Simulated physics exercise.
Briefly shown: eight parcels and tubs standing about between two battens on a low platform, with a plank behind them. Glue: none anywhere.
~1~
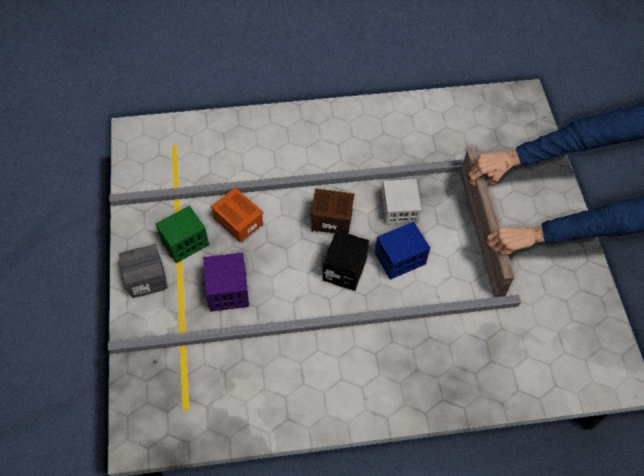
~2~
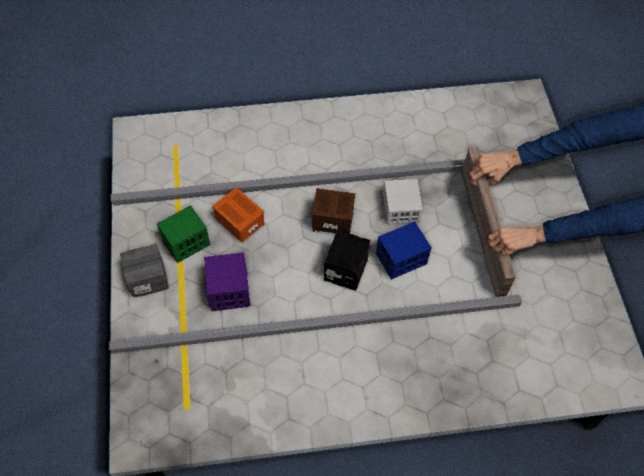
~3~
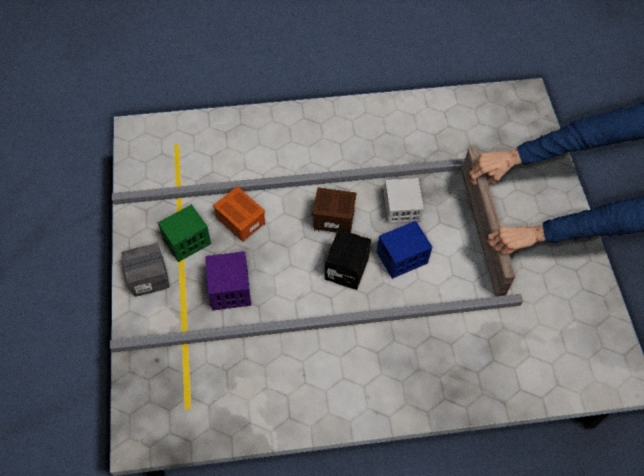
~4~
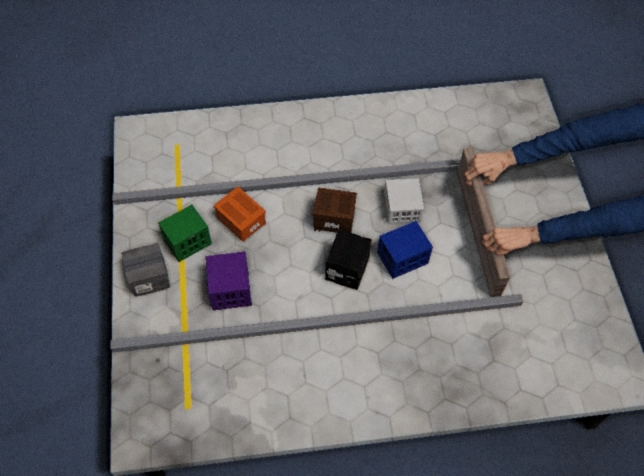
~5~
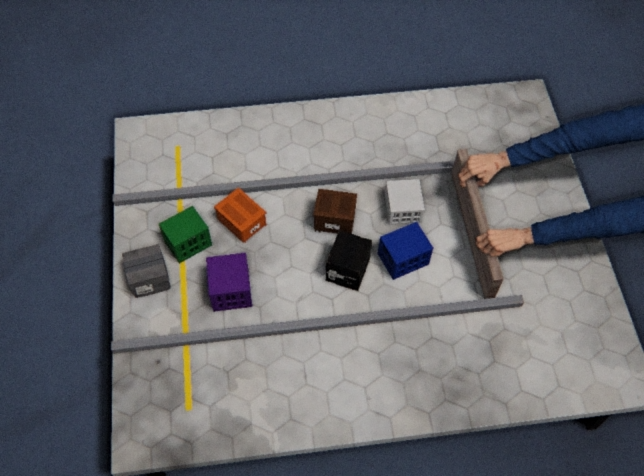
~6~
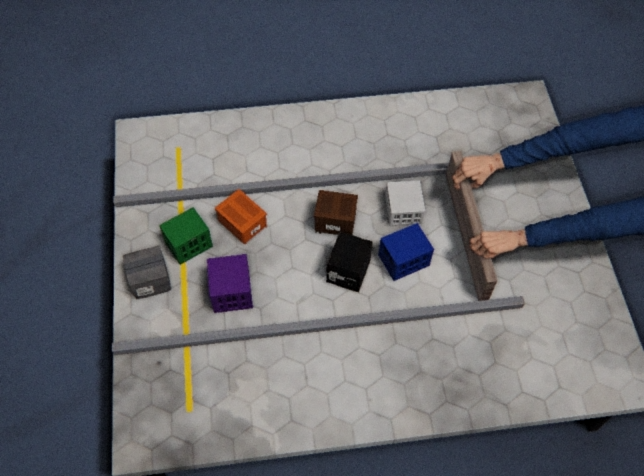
A plank gripped by two hands in blue sleeves rests at the right end of two rails on a low platform, then slides slightly left toward the white and blue crates. Between the rails, the eight coloured containers stay where they are, with the green one at the yellow tape and a gap still before the plank.
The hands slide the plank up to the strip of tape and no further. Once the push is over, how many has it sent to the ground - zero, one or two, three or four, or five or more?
Looks to me like the count going over is a three or a four.
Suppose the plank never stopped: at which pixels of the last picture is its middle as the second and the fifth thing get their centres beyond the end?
At (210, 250) for the second, at (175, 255) for the fifth.
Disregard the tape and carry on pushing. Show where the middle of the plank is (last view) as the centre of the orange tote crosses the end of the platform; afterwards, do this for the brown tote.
First near (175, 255), second near (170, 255).
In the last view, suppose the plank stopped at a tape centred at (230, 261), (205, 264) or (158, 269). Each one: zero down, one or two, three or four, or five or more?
Going through the places as listed, I'd say either one or two, then three or four, then 5 or more.
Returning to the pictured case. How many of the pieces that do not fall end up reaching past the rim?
The number is 3.
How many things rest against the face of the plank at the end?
2 in contact.
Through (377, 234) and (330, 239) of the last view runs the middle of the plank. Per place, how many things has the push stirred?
Tally at point one: 4; at point two: 5.
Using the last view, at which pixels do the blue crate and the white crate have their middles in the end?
The blue crate settles near (161, 273); as for the white crate, near (164, 229).
Soon after, none off yet; grey parcel at rest near (147, 273); green crate at rest near (187, 236); purple crate at rest near (230, 284).
Then, none off yet; grey parcel at rest near (147, 273); green crate moved a little near (178, 239); purple crate moved a little near (213, 286).
Further on, none off yet; grey parcel tipped well over near (90, 295); green crate moved about its own width near (129, 251); purple crate moved well along near (137, 296).
At rest, the number that fall off is three or four; fallen, purple crate, green crate and grey parcel.
